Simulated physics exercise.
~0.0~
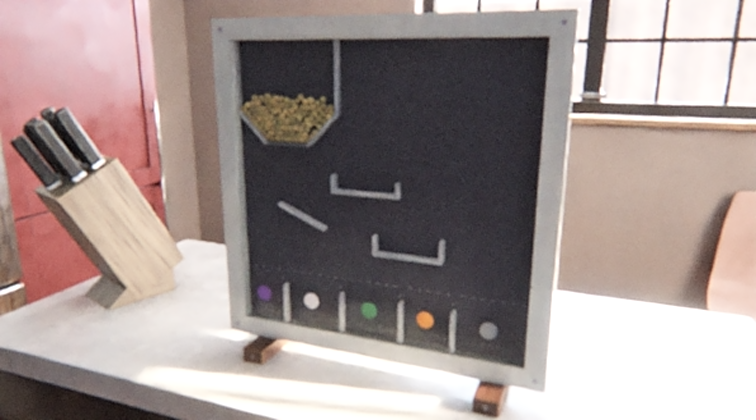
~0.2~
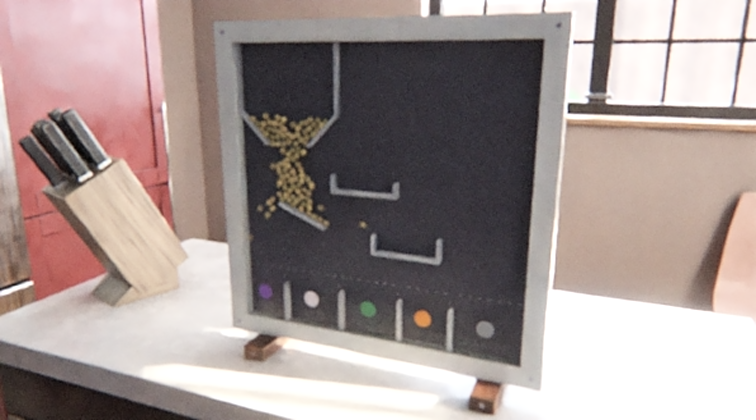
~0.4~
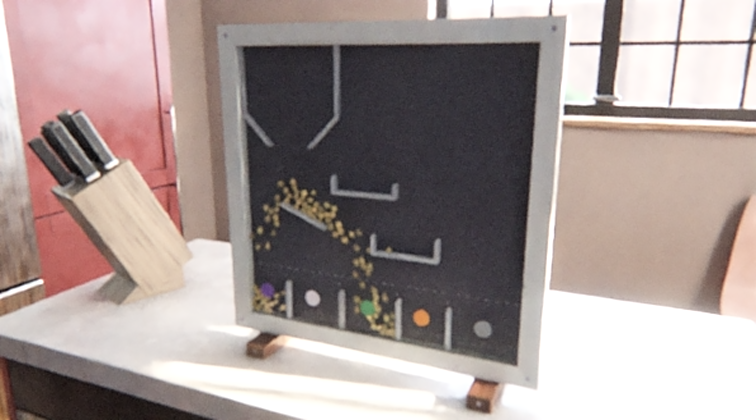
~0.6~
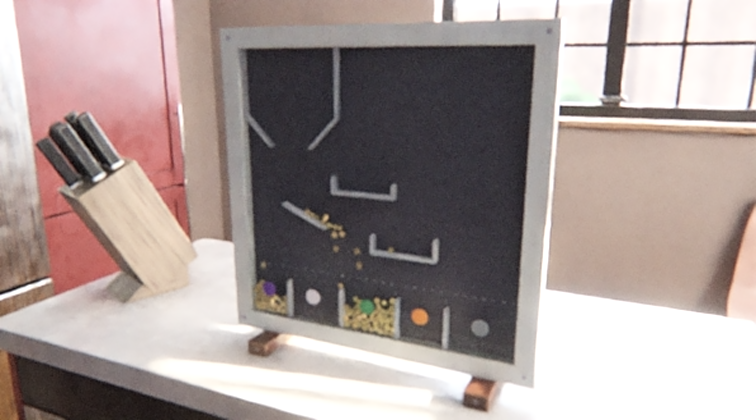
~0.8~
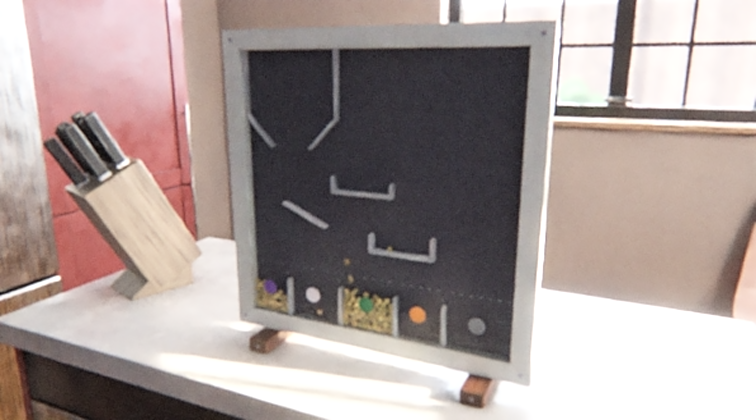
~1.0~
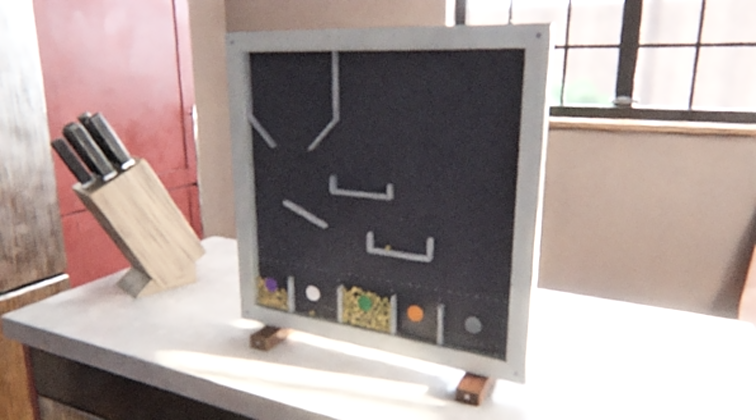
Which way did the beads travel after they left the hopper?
The beads moved down the board, falling past the slanted bar toward the bins at the bottom.
Small yellowish beads poured out of a hopper at the upper left of an upright board, struck a slanted bar and spilled off both its ends, finally settling mostly in the green bin, with a smaller pile in the purple one.
